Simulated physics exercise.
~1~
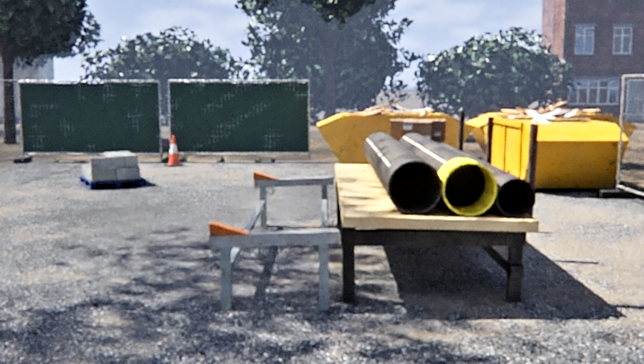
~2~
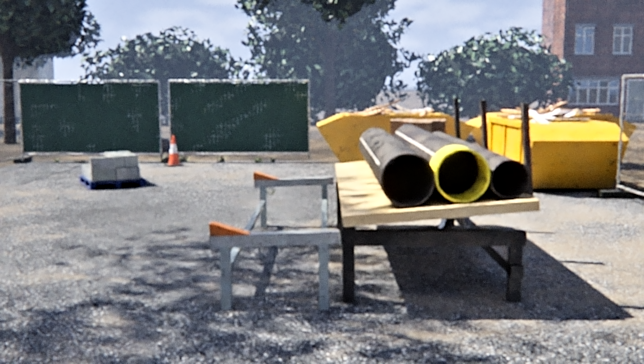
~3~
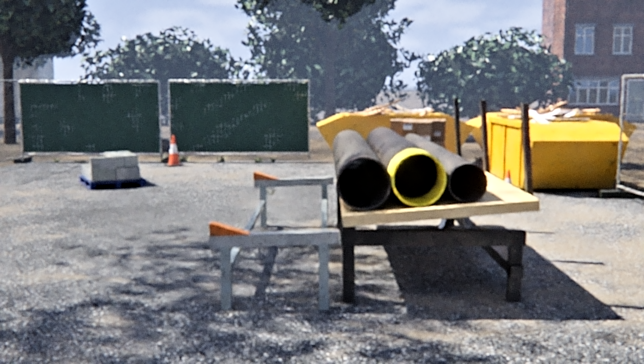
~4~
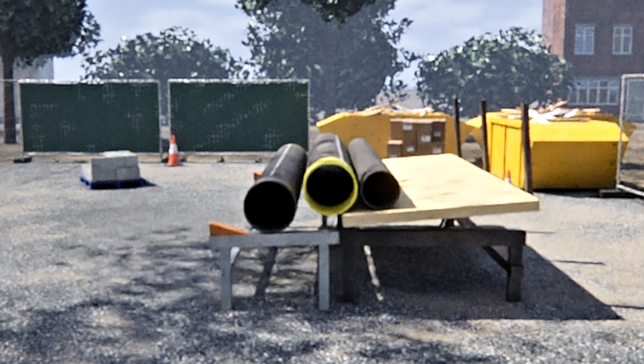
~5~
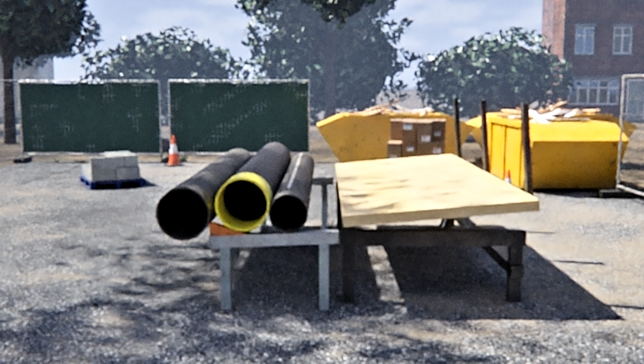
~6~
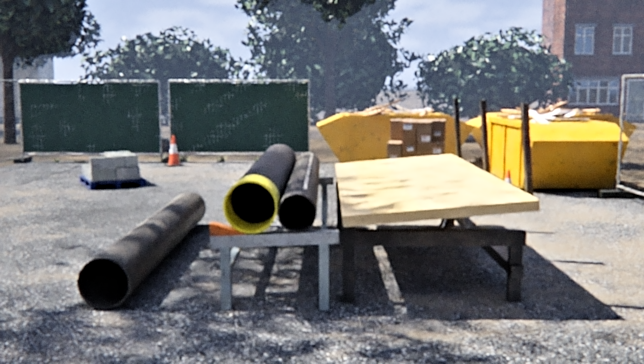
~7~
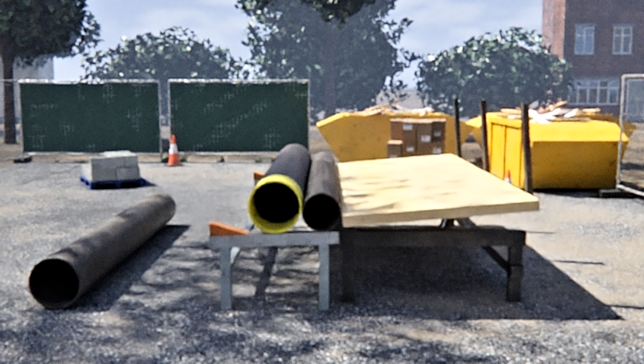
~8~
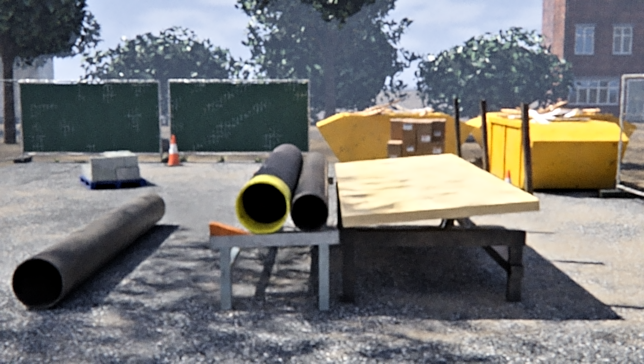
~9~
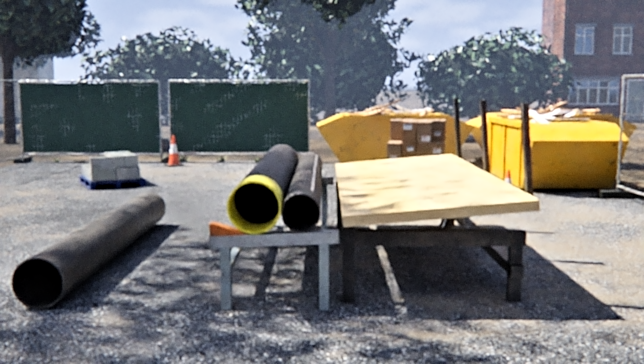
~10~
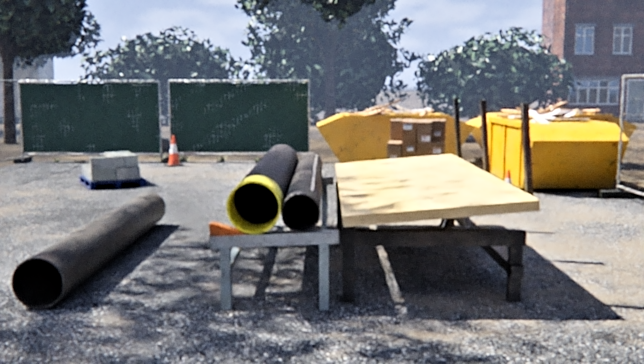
Three dark hollow pipes, the middle one rimmed in yellow, lie end-on atop a wooden table in a sunlit gravel yard, viewed from a still position. A low grey metal rack with orange tips stands to the left, with green fence panels, a traffic cone and yellow skips behind. The tabletop tilts down to the left, and the pipes roll together onto the rack. The leftmost pipe drops off the far end and rolls a little way across the gravel. The other two rock slightly right, then left, and settle side by side on the rack.
